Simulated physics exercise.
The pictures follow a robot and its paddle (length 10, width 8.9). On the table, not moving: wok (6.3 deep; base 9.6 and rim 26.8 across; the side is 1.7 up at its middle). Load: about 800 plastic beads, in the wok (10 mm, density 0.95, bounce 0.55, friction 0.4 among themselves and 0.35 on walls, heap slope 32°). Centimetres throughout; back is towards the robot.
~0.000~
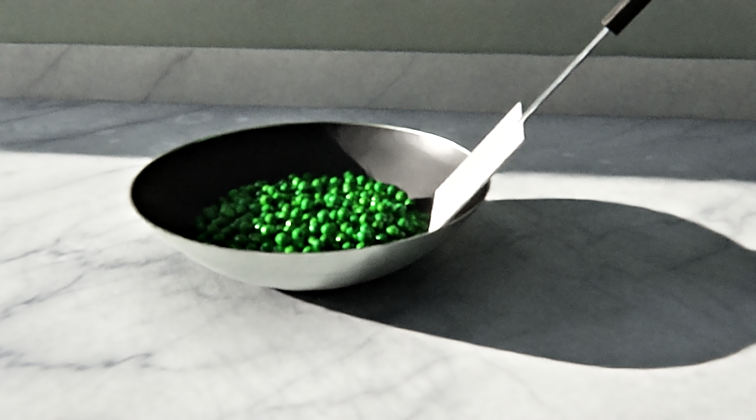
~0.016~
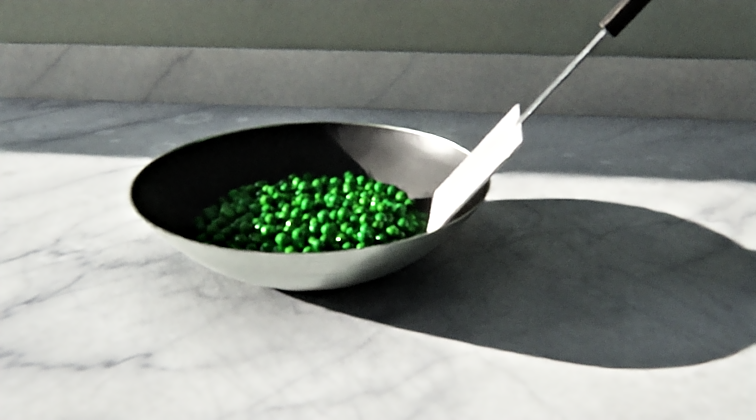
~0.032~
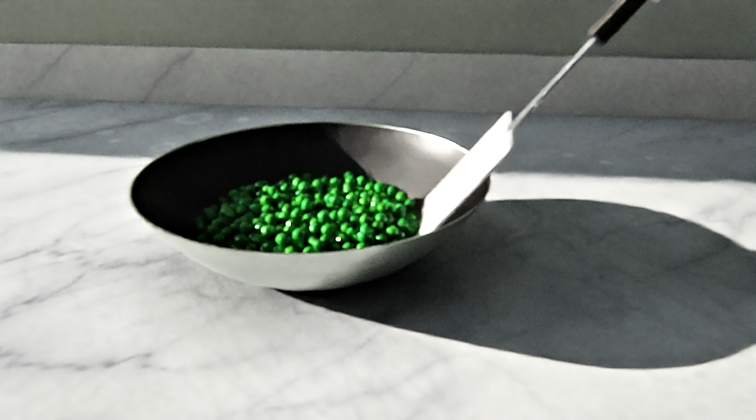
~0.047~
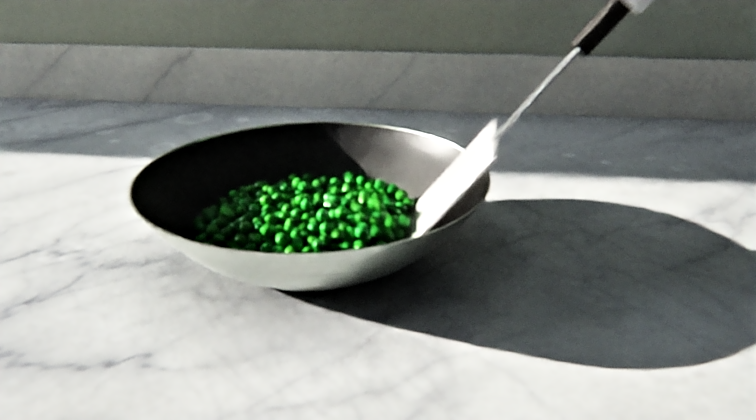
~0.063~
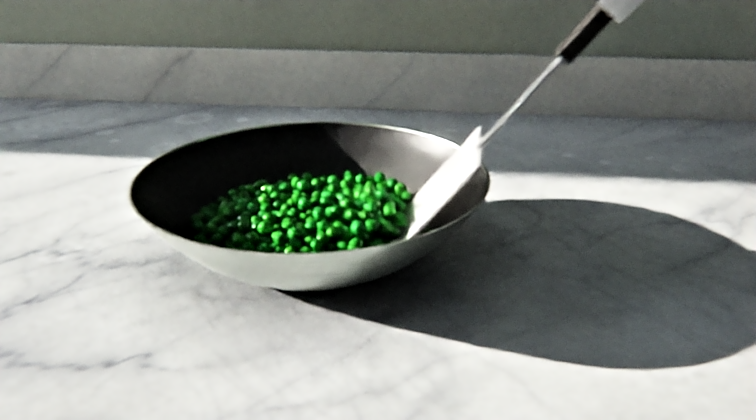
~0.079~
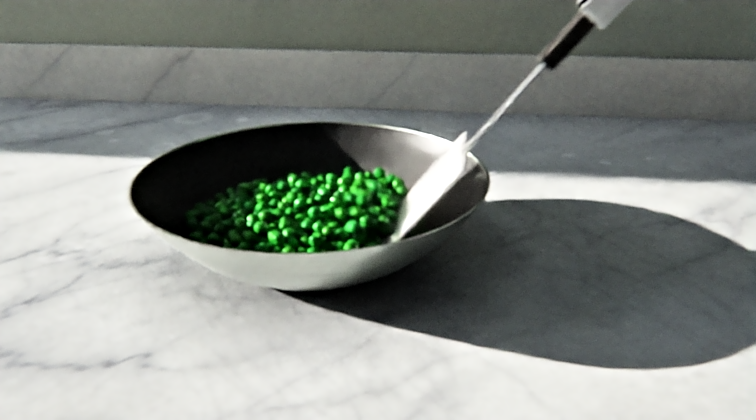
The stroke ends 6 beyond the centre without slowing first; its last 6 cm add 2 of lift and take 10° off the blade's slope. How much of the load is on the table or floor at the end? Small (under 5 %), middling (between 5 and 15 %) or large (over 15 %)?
A small share, under 5 %, ends on the table or floor.
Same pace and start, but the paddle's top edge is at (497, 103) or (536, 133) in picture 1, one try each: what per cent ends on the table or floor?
About 5 and 5 per cent.
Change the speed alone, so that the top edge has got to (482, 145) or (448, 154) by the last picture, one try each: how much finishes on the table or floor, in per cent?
About 0 and 10 per cent.
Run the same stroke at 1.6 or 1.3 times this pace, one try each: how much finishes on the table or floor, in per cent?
About 15 and 10 per cent.
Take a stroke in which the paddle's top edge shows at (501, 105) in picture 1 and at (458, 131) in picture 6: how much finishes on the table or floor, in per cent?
About 0 per cent.
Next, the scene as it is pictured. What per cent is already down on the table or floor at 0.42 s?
Roughly 2 per cent.
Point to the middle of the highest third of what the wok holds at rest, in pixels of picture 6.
Near (205, 185).
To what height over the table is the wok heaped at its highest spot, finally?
Roughly 7.5 cm.
After 0.14 s, sloping 51°, highest piece 7 above the table; 796 in the wok.
After 0.19 s, sloping 47°, highest piece 6 above the table; 795 in the wok, 1 on the blade or in flight.
After 0.42 s, sloping 41°, highest piece 7 above the table; 780 in the wok, 11 on the table or floor, 5 on the blade or in flight.
After 1.47 s, sloping 41°, highest piece 7 above the table; 780 in the wok, 16 on the table or floor.
In the end, 780 in the wok, 16 on the table or floor. That is 2 % on the table or floor.
